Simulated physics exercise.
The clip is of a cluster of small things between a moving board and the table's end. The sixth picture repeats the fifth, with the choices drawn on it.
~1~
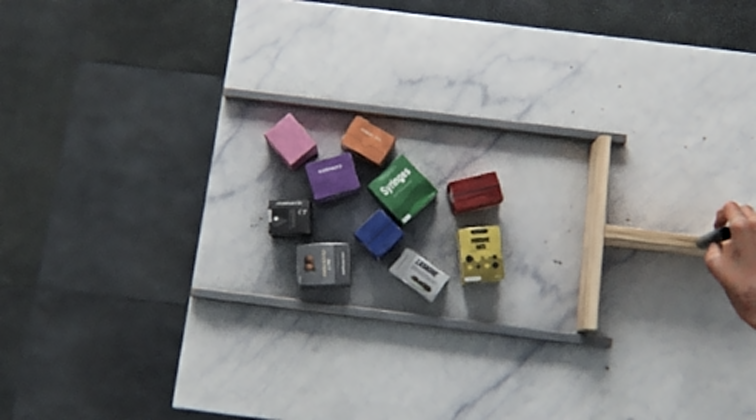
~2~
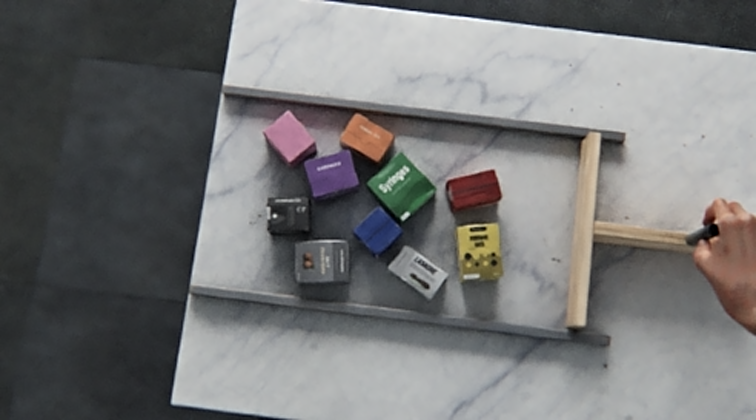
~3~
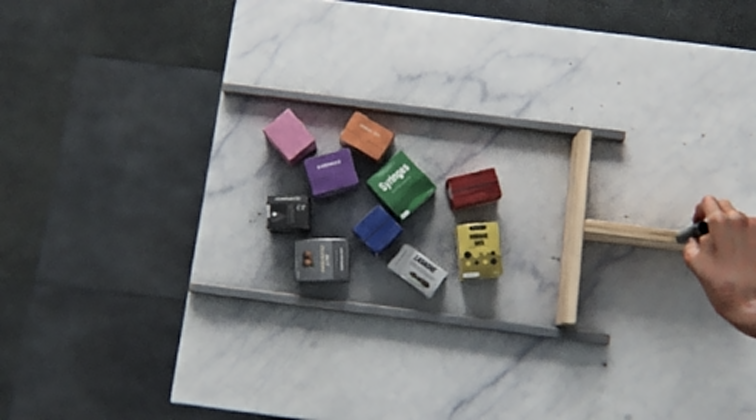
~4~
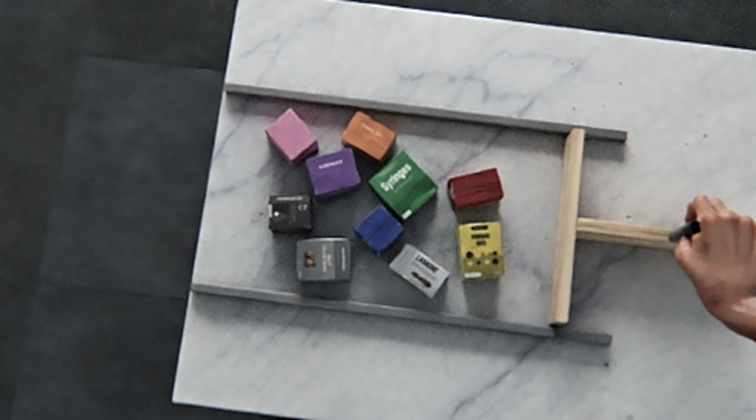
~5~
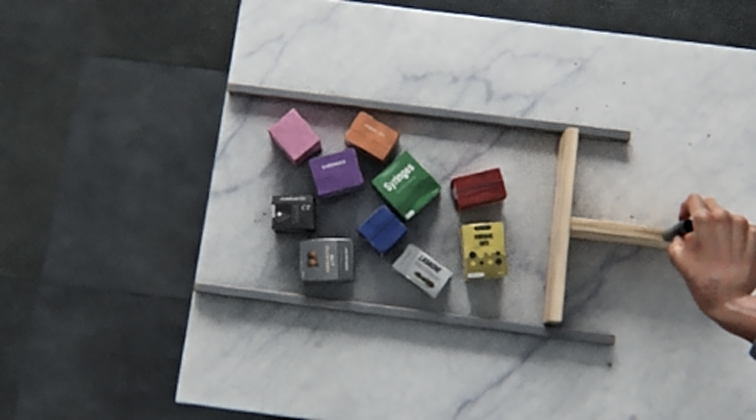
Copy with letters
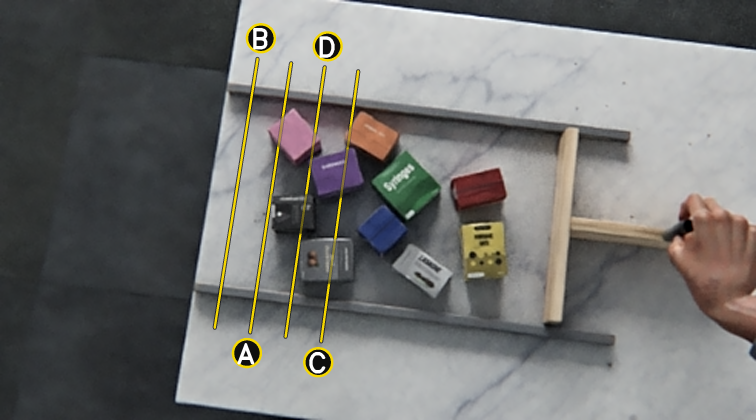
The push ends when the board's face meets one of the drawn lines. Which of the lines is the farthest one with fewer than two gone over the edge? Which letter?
At C, and not beyond.
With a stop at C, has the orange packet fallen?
By then, no.
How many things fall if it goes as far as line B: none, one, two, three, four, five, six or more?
Six or more.
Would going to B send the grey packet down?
Yes.
On the marked copy, A at (271, 194); B at (237, 190); C at (340, 203); D at (306, 198).
Following C. Soon after the start, board (485, 213); purple box (331, 174); orange packet (365, 136).
Later, board (404, 202); purple box (273, 174); black box (271, 219).
In the end, board (344, 195); purple box (216, 164); black box (221, 210); none fallen.
As for the rest, A drops five; B drops six; D drops two.
